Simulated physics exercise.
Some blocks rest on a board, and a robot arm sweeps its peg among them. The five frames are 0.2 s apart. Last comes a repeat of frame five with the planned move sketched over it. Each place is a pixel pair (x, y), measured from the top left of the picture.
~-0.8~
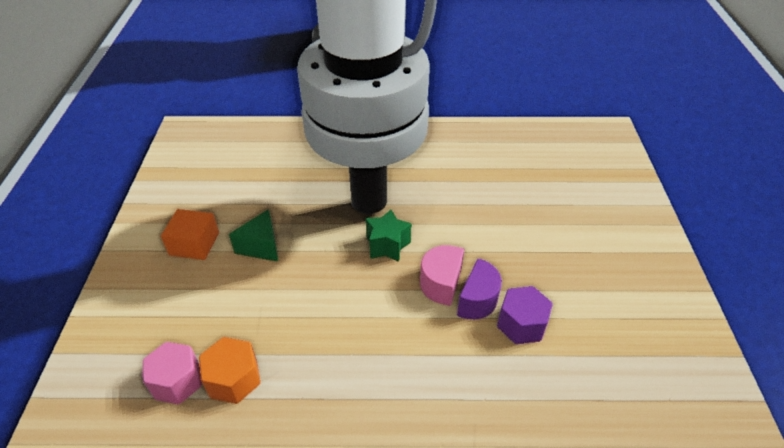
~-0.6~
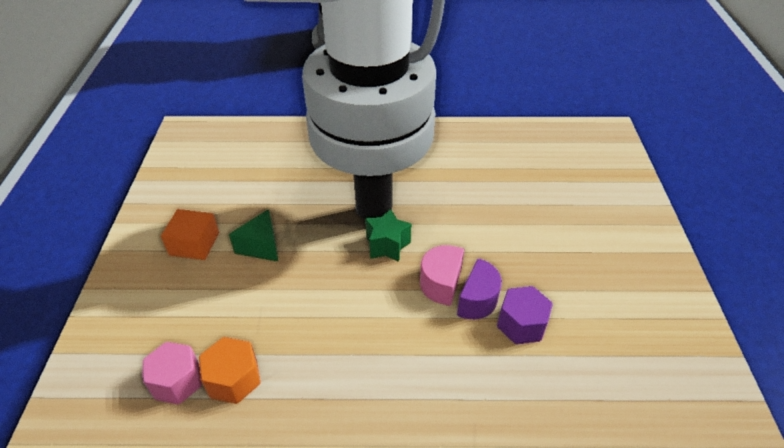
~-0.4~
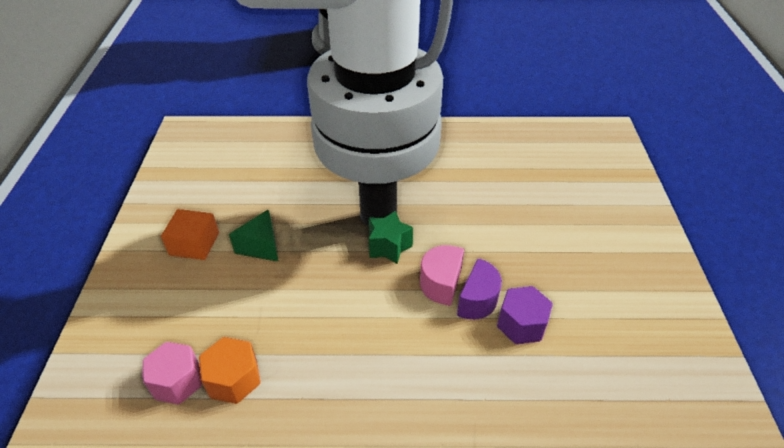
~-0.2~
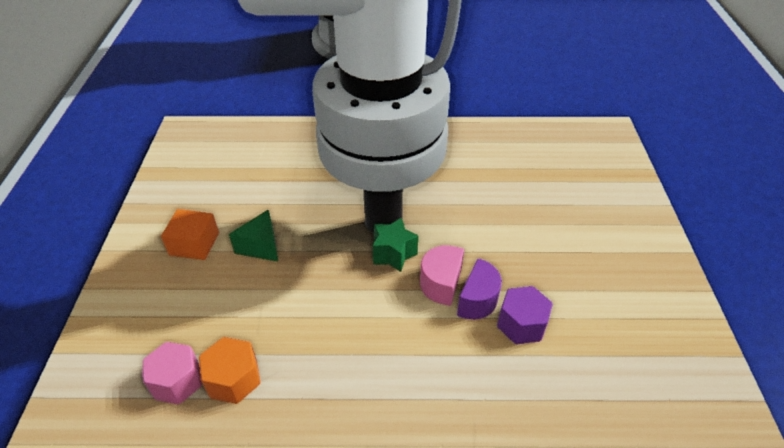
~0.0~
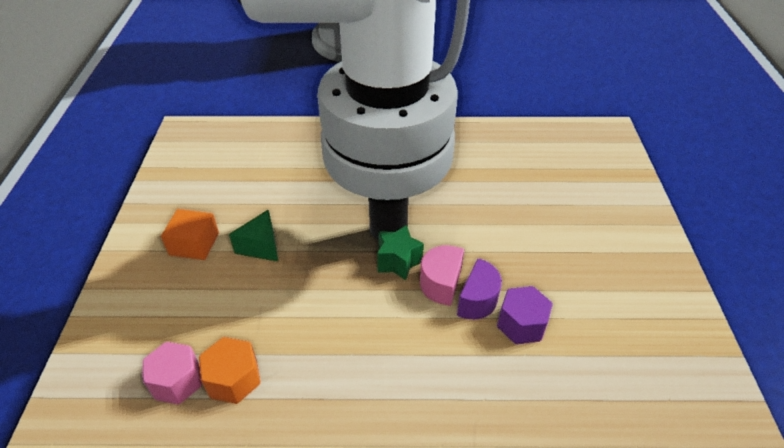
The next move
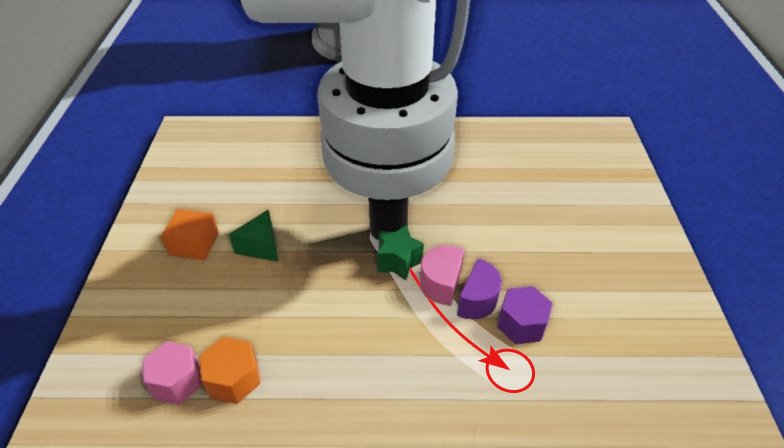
Robot arm lowering its black peg toward a green star block and nudging it slightly down and right on a wooden board.
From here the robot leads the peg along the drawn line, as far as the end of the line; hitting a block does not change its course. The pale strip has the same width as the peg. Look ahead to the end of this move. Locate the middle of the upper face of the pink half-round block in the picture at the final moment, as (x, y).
Expect it around (570, 362).
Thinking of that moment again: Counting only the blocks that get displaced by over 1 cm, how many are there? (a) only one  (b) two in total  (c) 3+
It's c.
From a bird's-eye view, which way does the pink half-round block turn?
Viewed from overhead, the pink half-round block winds up turned anticlockwise.
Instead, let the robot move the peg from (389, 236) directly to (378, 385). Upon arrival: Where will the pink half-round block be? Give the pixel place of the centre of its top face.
I predict (459, 278).
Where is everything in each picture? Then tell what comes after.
Peg tip at (369, 202); block tops, green star at (387, 226); pink half-round block at (443, 263); purple half-round block at (482, 281); purple six-sided block at (527, 305), in the first picture.
Peg at (374, 208); blocks unchanged, in the second picture.
Peg at (379, 215); green star at (389, 227), in the third picture.
Peg at (384, 222); green star at (394, 234), in the fourth picture.
Peg at (389, 229); green star at (399, 242); pink half-round block at (443, 263); purple half-round block at (482, 281); purple six-sided block at (527, 305), in the fifth picture.
Path on the board, from (389, 236) via (416, 279) and (453, 327), ending at (510, 370).
The first path, step by step. One third of the way, peg at (418, 274); green star at (420, 292), turned 15° clockwise; pink half-round block at (470, 300), turned 40° anticlockwise; purple half-round block at (500, 291), turned 45° anticlockwise; purple six-sided block at (546, 309), turned 15° clockwise.
Two thirds of the way, peg at (454, 320); green star at (426, 332), turned 65° clockwise; pink half-round block at (501, 328), turned 55° anticlockwise; purple half-round block at (504, 291), turned 60° anticlockwise; purple six-sided block at (553, 310), turned 20° clockwise.
At the end, peg at (512, 364); green star at (427, 335), turned 75° clockwise; pink half-round block at (570, 362), turned 80° anticlockwise; purple half-round block at (505, 291), turned 65° anticlockwise; purple six-sided block at (554, 309), turned 25° clockwise.
